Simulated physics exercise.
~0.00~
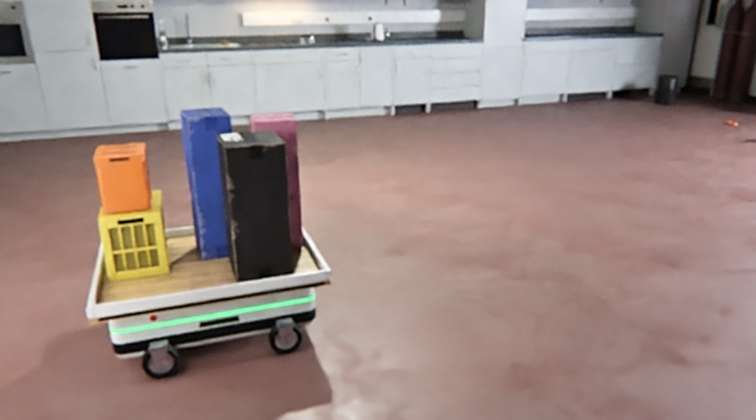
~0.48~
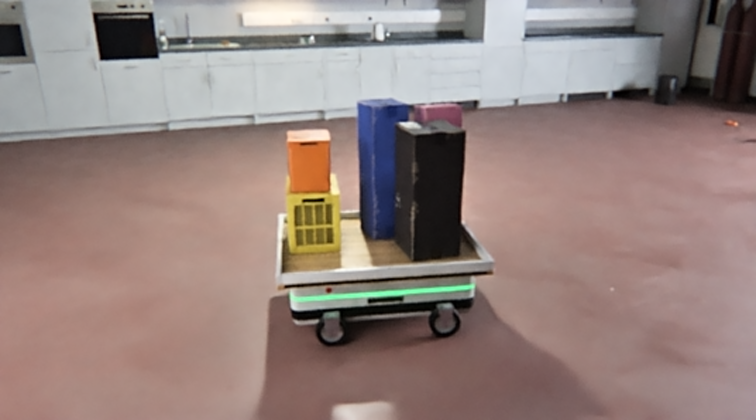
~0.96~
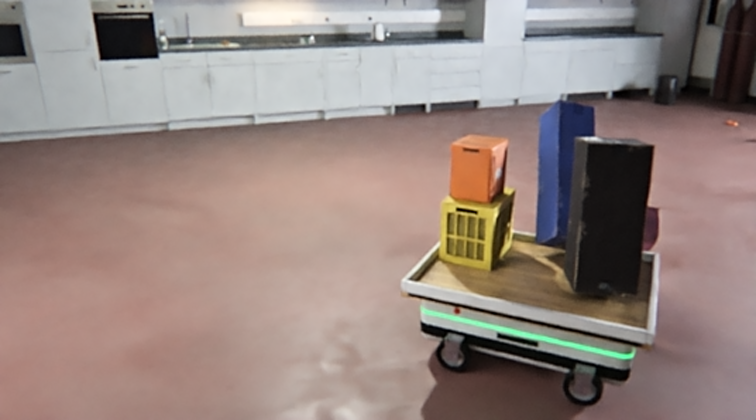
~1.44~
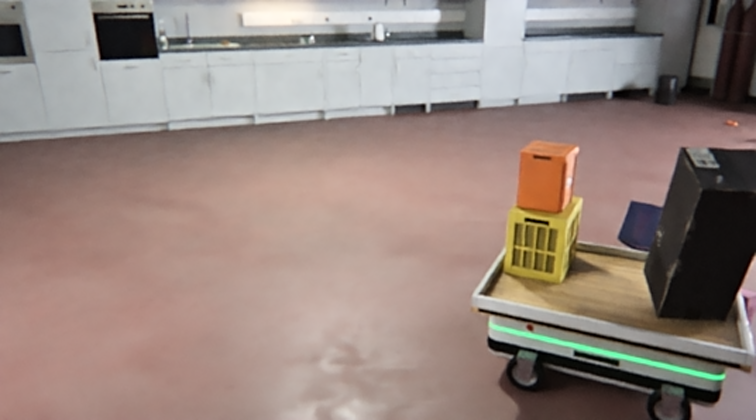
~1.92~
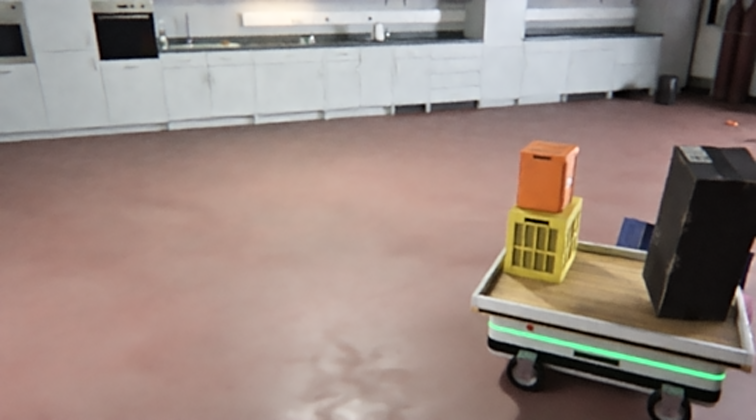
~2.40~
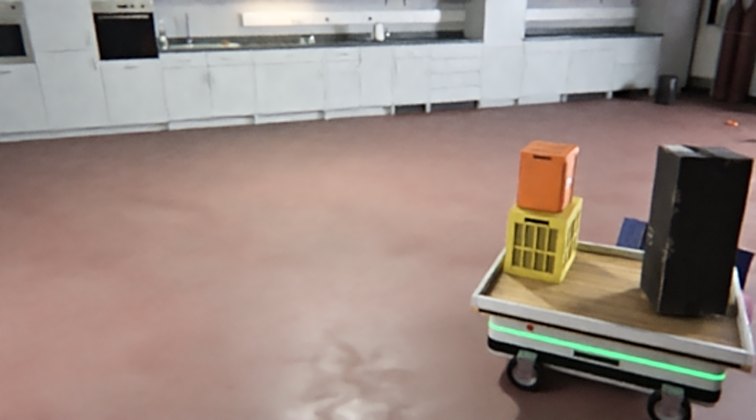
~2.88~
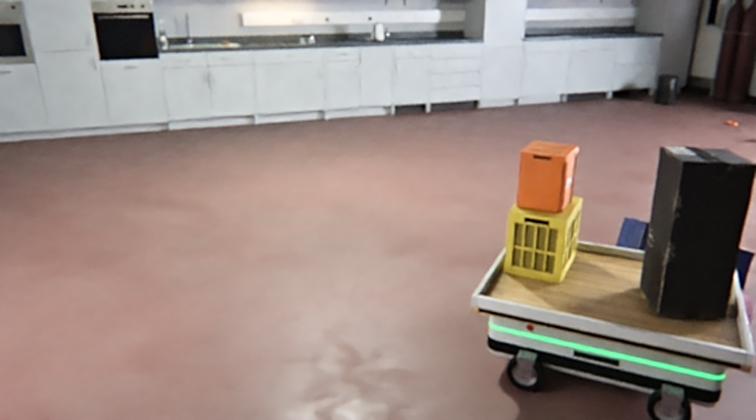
Flat cart rolling right across a room and stopping, blue and pink boxes toppling off, black box rocking but staying aboard upright.
